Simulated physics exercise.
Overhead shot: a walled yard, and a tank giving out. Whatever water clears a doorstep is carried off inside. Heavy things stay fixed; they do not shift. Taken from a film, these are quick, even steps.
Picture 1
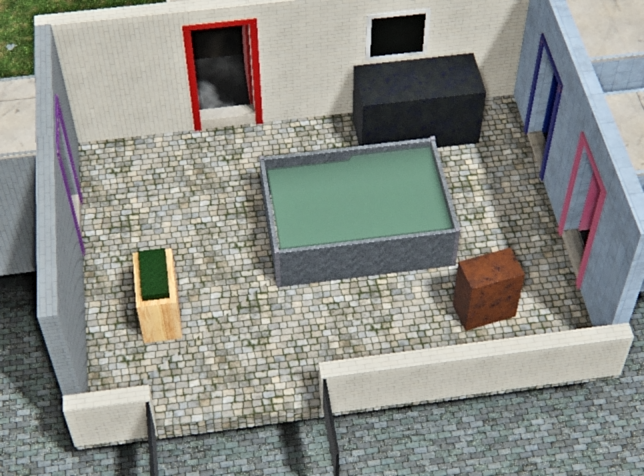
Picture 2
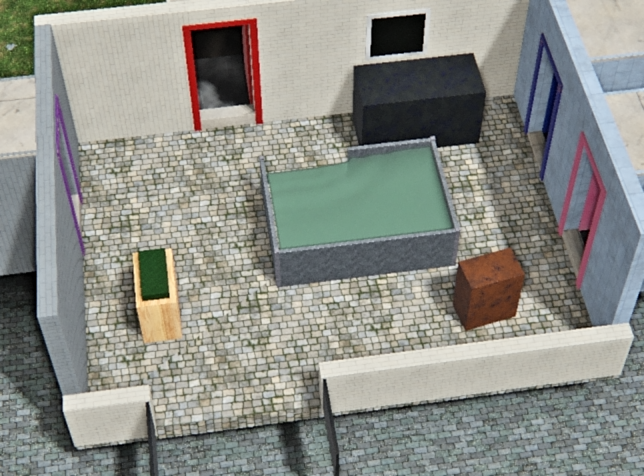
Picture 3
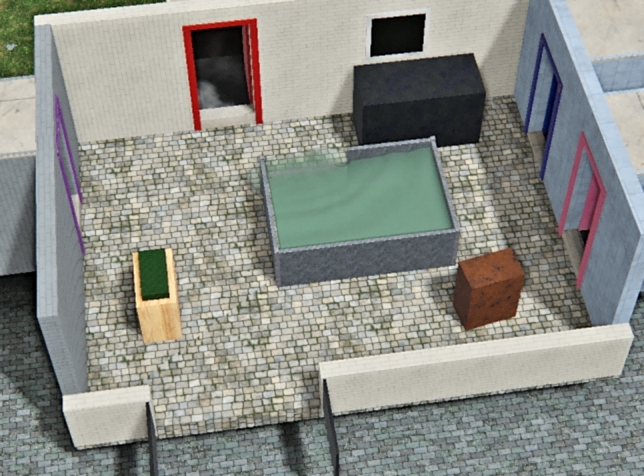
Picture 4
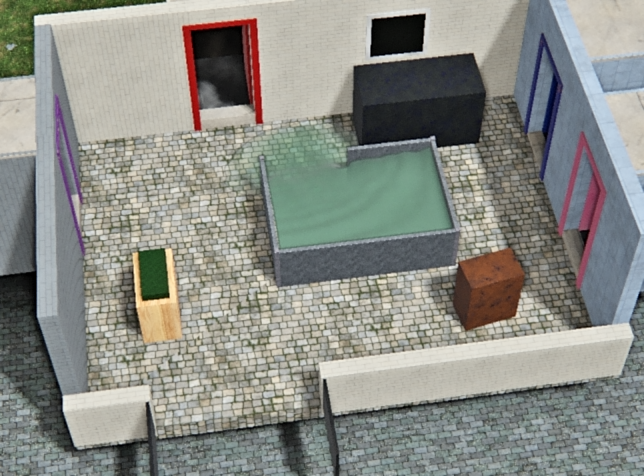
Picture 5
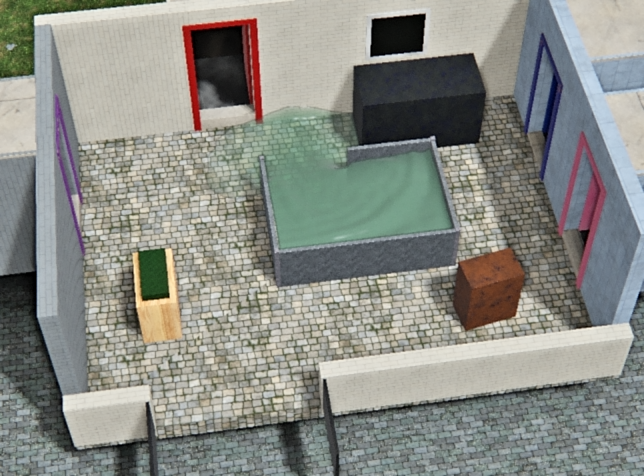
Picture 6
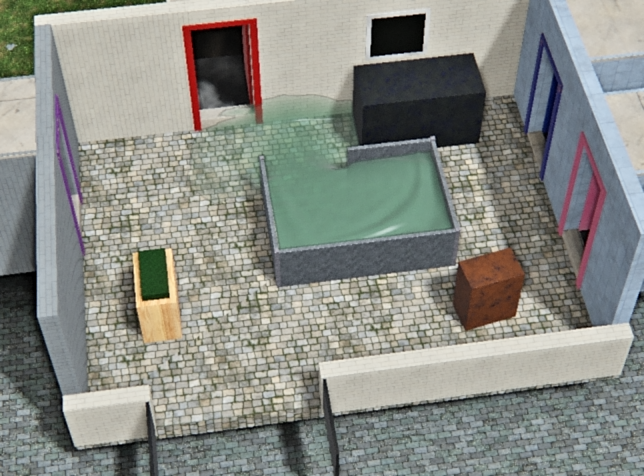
Greenish water poured out through a gap in the far side of the open gray tank in the walled yard, then spread across the paving toward the back wall, while the blocks around it stayed still.
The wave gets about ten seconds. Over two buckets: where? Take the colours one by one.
Red door yes, pink door no, blue door yes, purple door no.
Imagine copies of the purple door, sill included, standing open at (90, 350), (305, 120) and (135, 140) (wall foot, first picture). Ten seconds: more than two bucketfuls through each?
In order: Falls short, exceeds it, falls short.
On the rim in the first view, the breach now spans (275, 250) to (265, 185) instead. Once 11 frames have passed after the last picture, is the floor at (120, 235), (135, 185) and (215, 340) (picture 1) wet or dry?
The first point is soaked, the second soaked, the third soaked.
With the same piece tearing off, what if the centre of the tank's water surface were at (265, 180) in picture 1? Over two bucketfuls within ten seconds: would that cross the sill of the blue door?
Blue falls short.
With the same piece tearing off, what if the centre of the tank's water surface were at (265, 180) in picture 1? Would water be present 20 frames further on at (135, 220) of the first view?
Result for the spot: Waterlogged.
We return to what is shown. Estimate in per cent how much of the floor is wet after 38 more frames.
Around 80 percent of it.
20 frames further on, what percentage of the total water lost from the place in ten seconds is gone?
Around 25 percent.
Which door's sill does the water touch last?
I'd go with the pink door.
A moment on, water covers 20 % of the floor; the red door over two buckets in, the pink door not reached, the blue door not reached, the purple door not reached.
Next, water covers 25 % of the floor; the red door far over two buckets in, the pink door not reached, the blue door wet at the sill, nothing in, the purple door wet at the sill, nothing in.
Then, water covers 50 % of the floor; the red door far over two buckets in, the pink door wet at the sill, nothing in, the blue door wet at the sill, nothing in, the purple door wet at the sill, nothing in.
Later, water covers 80 % of the floor; the red door far over two buckets in, the pink door wet at the sill, nothing in, the blue door over two buckets in, the purple door wet at the sill, nothing in.
In the end, water covers 95 % of the floor; the red door far over two buckets in, the pink door wet at the sill, nothing in, the blue door far over two buckets in, the purple door wet at the sill, nothing in.
